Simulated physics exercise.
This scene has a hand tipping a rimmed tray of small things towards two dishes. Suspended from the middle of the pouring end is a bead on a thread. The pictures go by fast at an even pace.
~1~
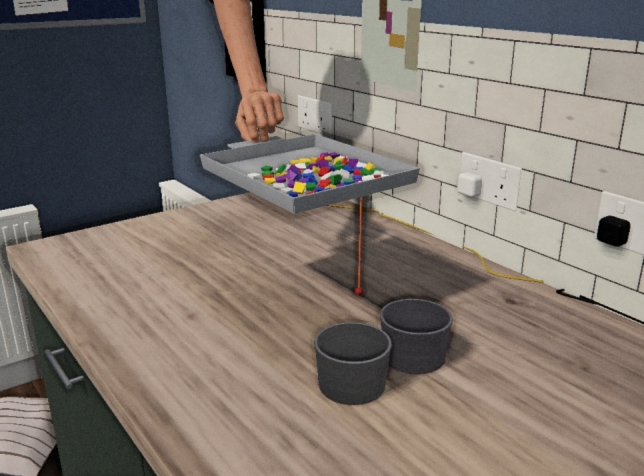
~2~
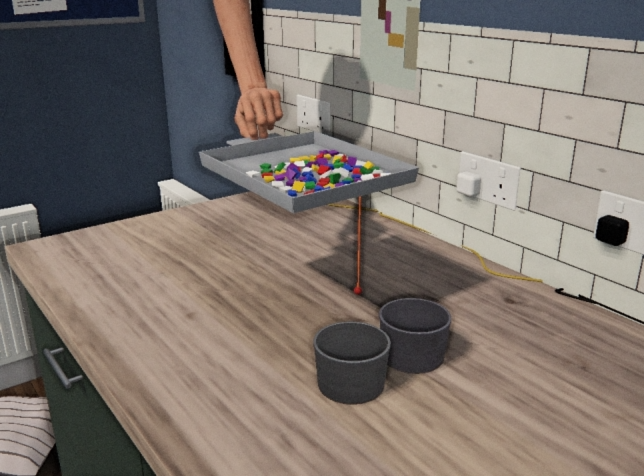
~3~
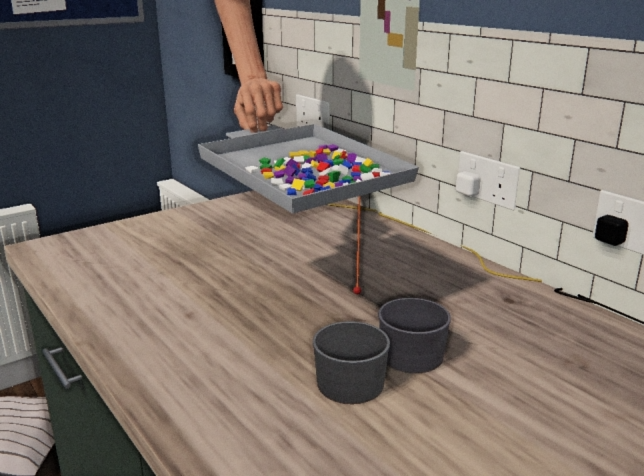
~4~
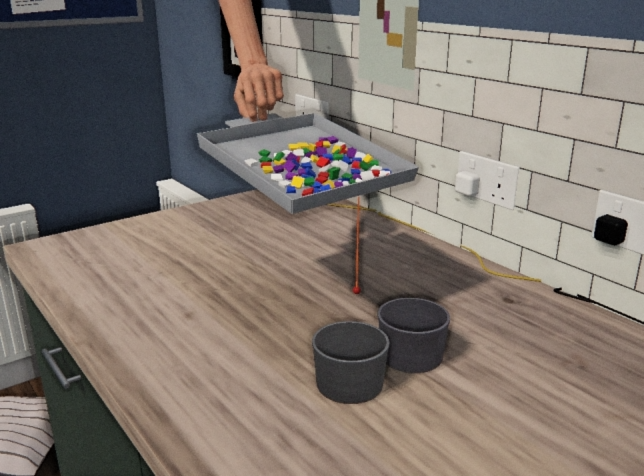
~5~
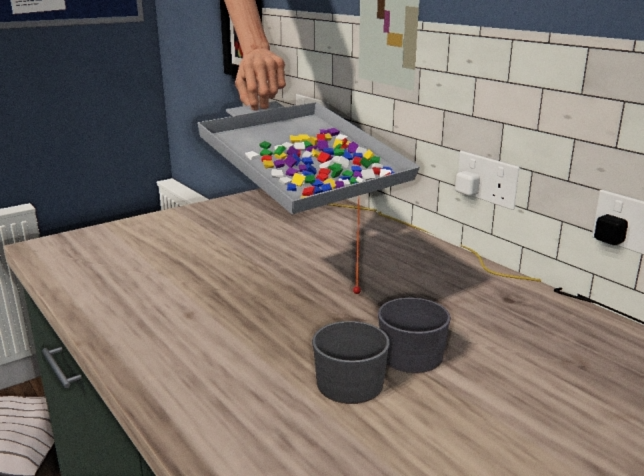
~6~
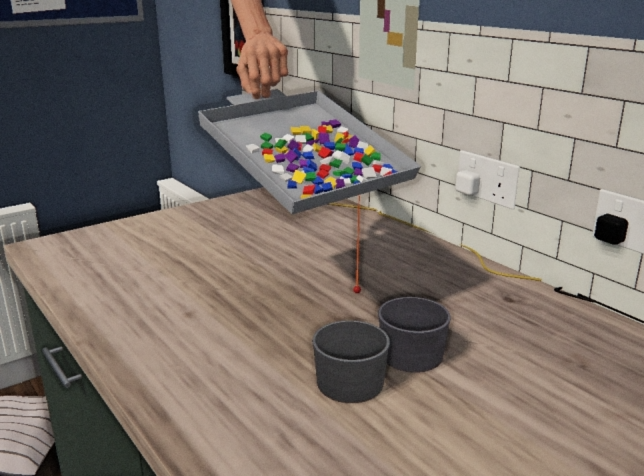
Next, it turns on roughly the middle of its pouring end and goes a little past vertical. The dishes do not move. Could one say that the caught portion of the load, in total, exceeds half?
Yes, it exceeds half.
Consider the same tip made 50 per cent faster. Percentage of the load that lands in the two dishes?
Roughly 70 %.
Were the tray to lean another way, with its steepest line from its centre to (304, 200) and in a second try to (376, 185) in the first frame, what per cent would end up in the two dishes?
In turn, 10 percent and then 20 percent.
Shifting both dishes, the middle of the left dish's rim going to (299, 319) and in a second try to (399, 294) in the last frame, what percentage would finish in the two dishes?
10, then 10 %.
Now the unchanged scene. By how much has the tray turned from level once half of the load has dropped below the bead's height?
It is at around 115 degrees.
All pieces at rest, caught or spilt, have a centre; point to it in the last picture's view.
Around (383, 360), give or take.
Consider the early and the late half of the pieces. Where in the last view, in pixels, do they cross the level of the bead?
First near (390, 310), later near (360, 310).
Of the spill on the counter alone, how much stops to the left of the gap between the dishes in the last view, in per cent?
I'd put it at around 80 per cent.
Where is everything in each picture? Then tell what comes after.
Corners of the pouring end (294, 197) and (417, 168), level; middle of the load (324, 172), mosaic tiles; left dish (376, 376); right dish (440, 347); bead on its thread (359, 291), in the first frame.
Corners of the pouring end (293, 197) and (416, 167), level; middle of the load (324, 171), in the second frame.
Corners of the pouring end (293, 197) and (416, 167), tipped barely, level across its low end; middle of the load (323, 168), in the third frame.
Corners of the pouring end (293, 198) and (416, 166), tipped a little, level across its low end; middle of the load (323, 163), in the fourth frame.
Corners of the pouring end (294, 199) and (417, 166), tipped a little, level across its low end; middle of the load (324, 158), in the fifth frame.
Corners of the pouring end (294, 200) and (418, 166), tipped clearly, level across its low end; middle of the load (325, 153); left dish (375, 374); right dish (438, 345), in the sixth frame.
Just after the last frame, tray tipped steeply; almost all on the tray; just a few in the air.
A moment on, tray tipped right over; the larger part on the tray; just a few in the left dish; about a tenth in the right dish; just a few outside both; about a tenth in the air.
Further on, tray tipped past a quarter turn; roughly a quarter in the left dish; roughly a third in the right dish; roughly a third outside both.
When it is over, tray tipped past a quarter turn; roughly a quarter in the left dish; roughly a third in the right dish; roughly a third outside both.
